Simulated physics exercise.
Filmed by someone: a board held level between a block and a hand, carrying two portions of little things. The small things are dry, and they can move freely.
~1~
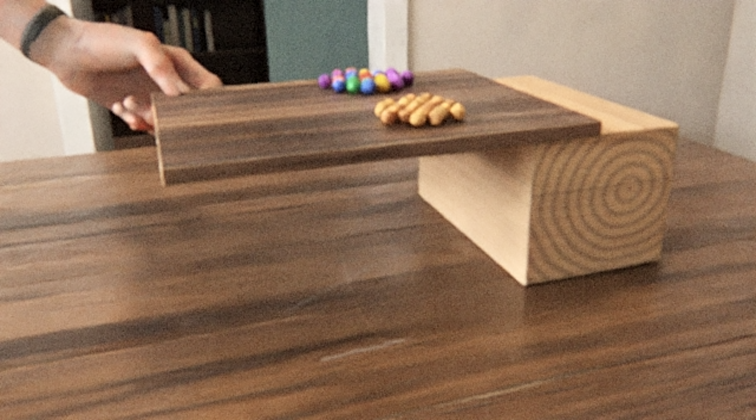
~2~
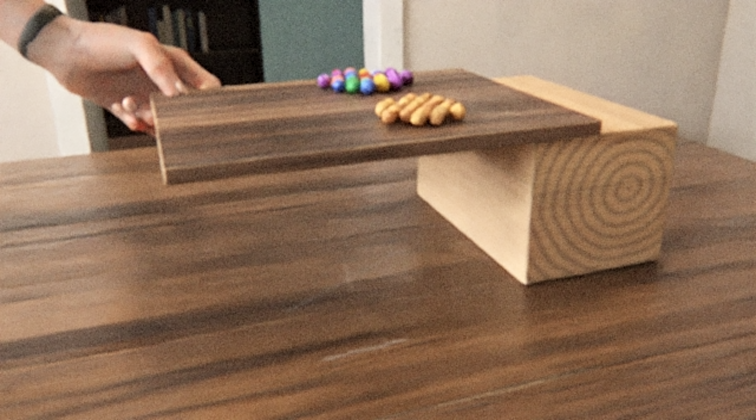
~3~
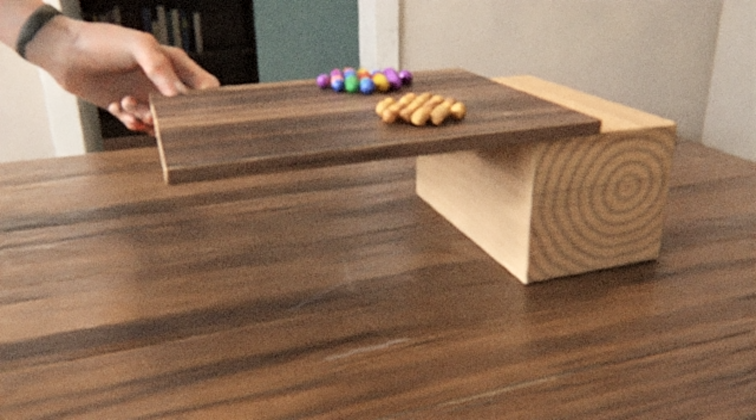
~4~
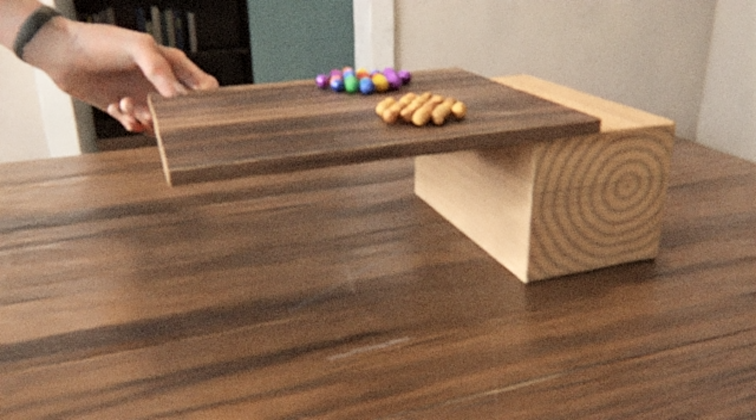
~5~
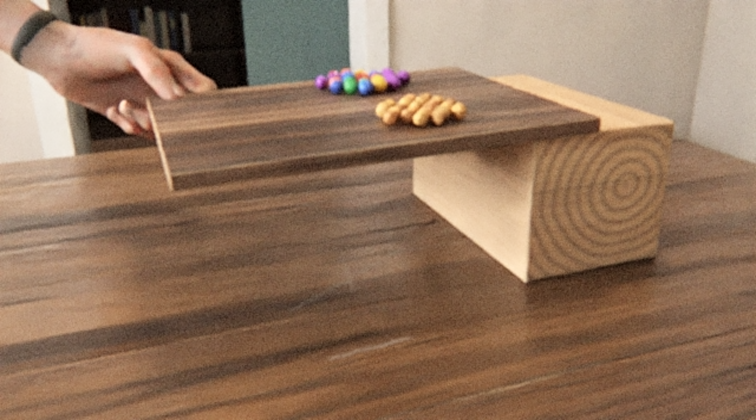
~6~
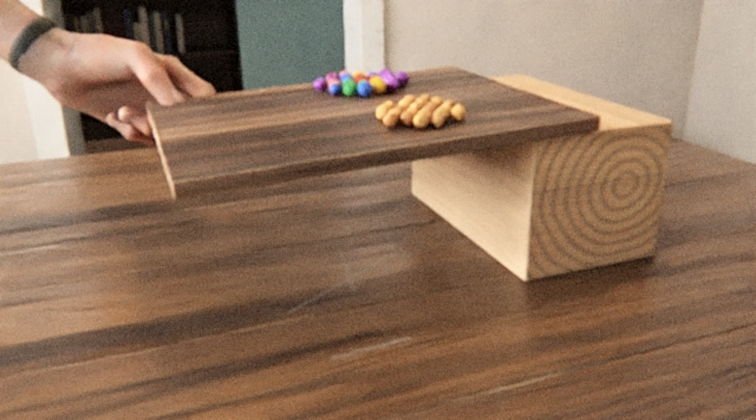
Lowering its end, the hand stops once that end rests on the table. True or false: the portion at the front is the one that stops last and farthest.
False, it is the back one.
Then, 0.59 s after the last picture, board sloping at 17°; front portion all still on the board; back portion all still on the board.
Then, 1.11 s after the last picture, board resting at 27°; front portion all still on the board; back portion mostly up to a board's length out.
Then, 1.55 s after the last picture, board resting at 27°; front portion mostly less than half a board's length out; back portion mostly one to two board lengths out.
By the end, board resting at 27°; front portion mostly less than half a board's length out; back portion mostly more than two board lengths out, about half gone off the table; the back portion has gone farther.
